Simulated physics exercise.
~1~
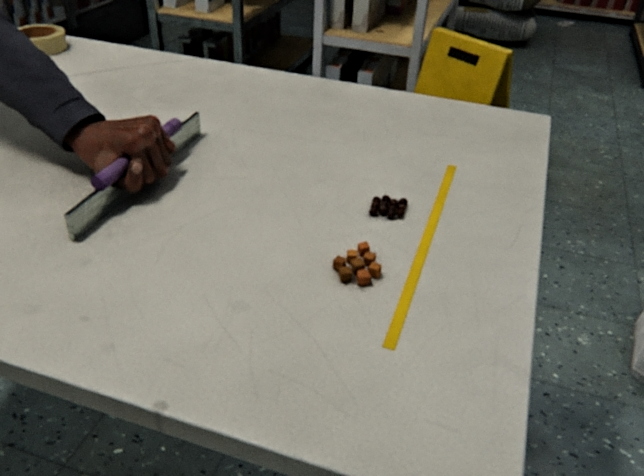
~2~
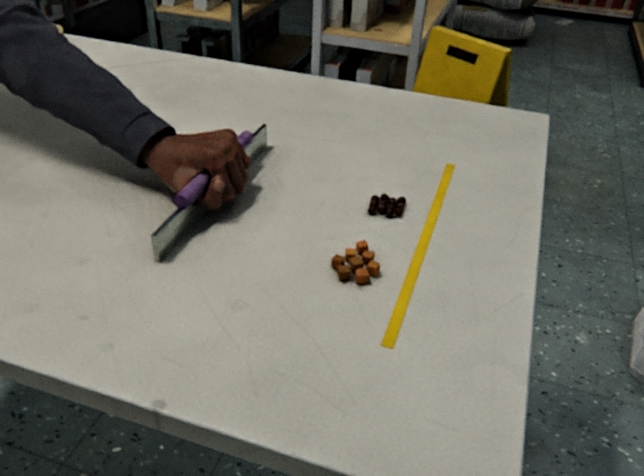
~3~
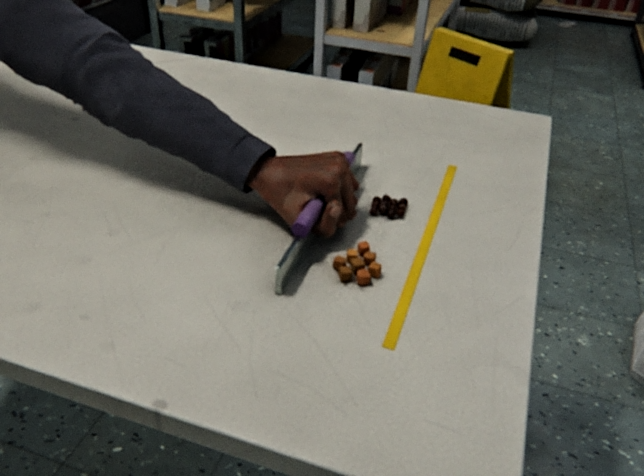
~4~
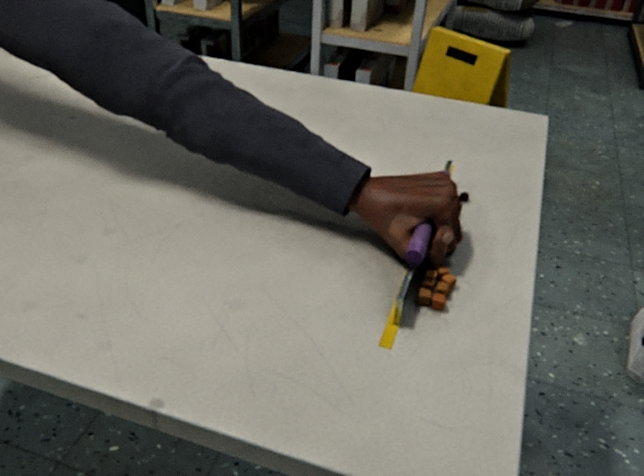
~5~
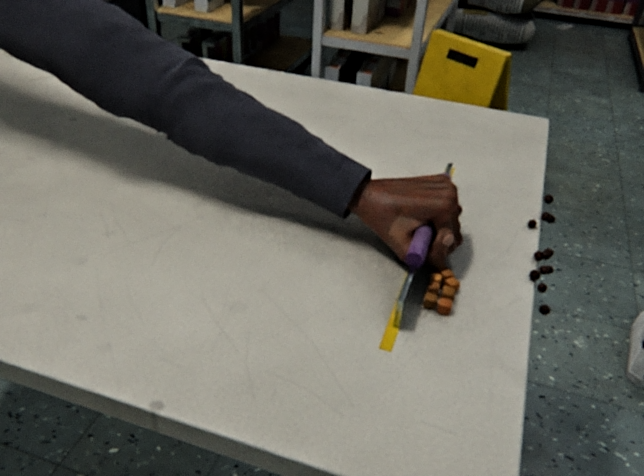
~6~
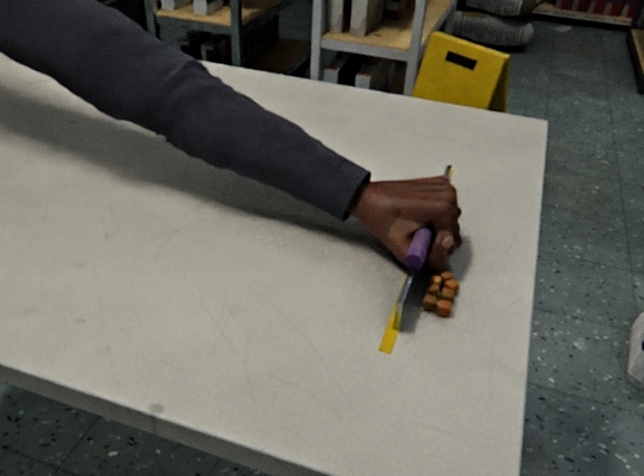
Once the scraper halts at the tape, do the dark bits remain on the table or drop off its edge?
The dark bits drop off the right edge of the table. The orange cubes nearer the viewer remain on top, just past the tape.
